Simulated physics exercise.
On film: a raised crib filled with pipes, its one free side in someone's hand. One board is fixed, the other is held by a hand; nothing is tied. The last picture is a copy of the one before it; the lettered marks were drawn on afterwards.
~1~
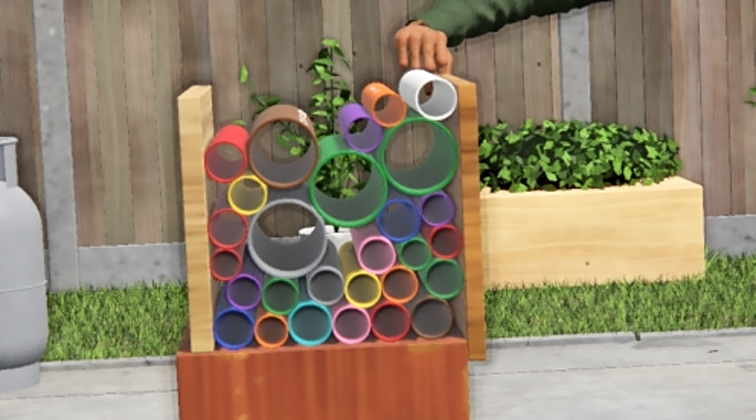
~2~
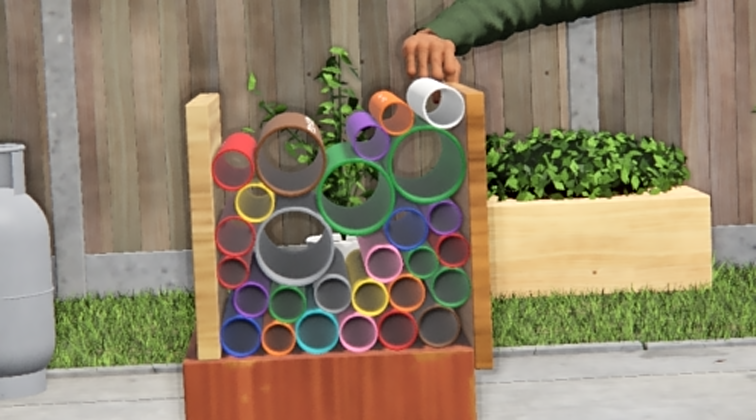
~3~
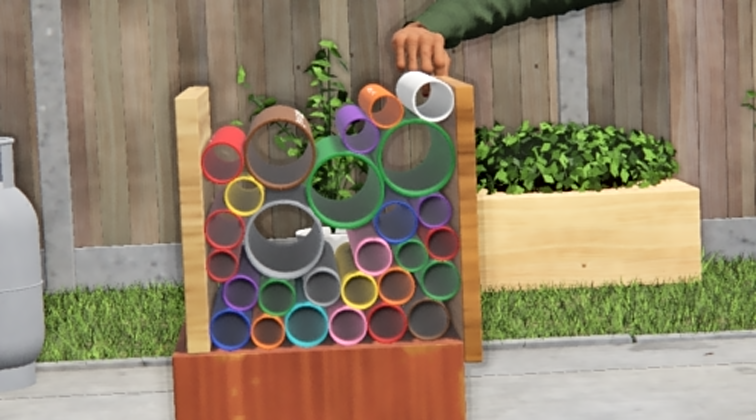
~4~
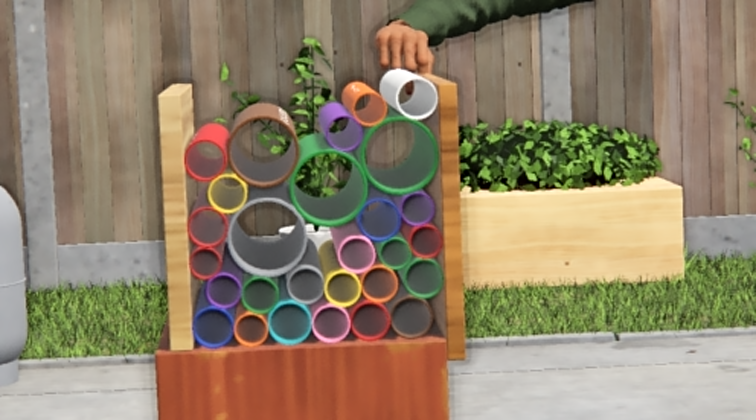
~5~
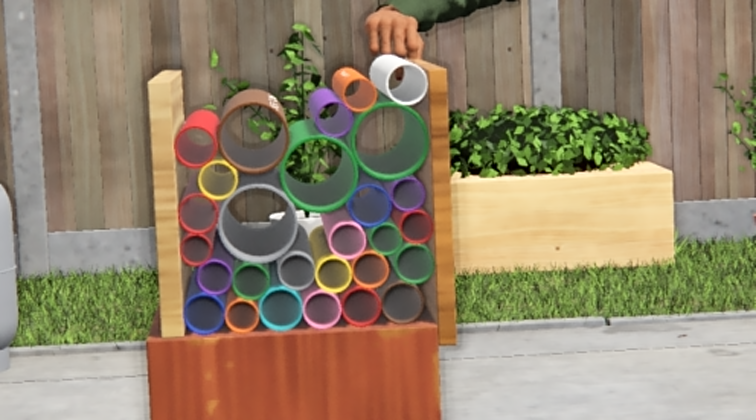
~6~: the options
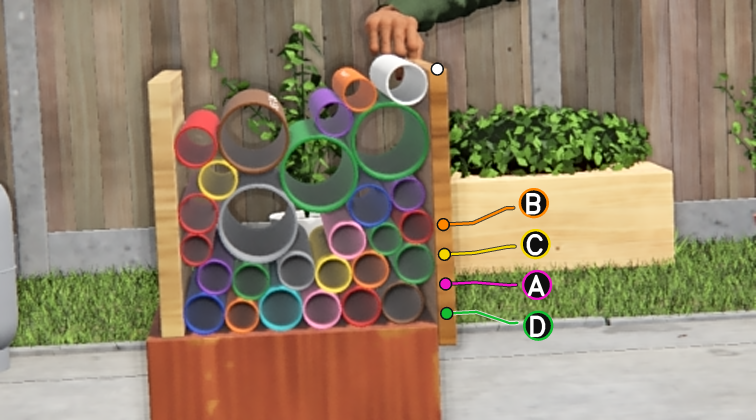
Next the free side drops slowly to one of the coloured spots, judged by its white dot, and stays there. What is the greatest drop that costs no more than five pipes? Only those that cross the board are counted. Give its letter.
At most to B.
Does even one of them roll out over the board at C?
Yes.
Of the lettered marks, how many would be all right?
One of the four.
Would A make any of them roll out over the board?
Yes.
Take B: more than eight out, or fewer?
It loses fewer than eight.
On the marked copy, A at (446, 284); B at (443, 224); C at (445, 255); D at (447, 314); the white dot at (437, 69).
Following B. Soon after the start, top of the board (430, 139).
Later, top of the board (433, 217).
In the end, top of the board (433, 224), four out over the board.
As for the rest, A more than five out over the board; C six out over the board; D more than five out over the board.
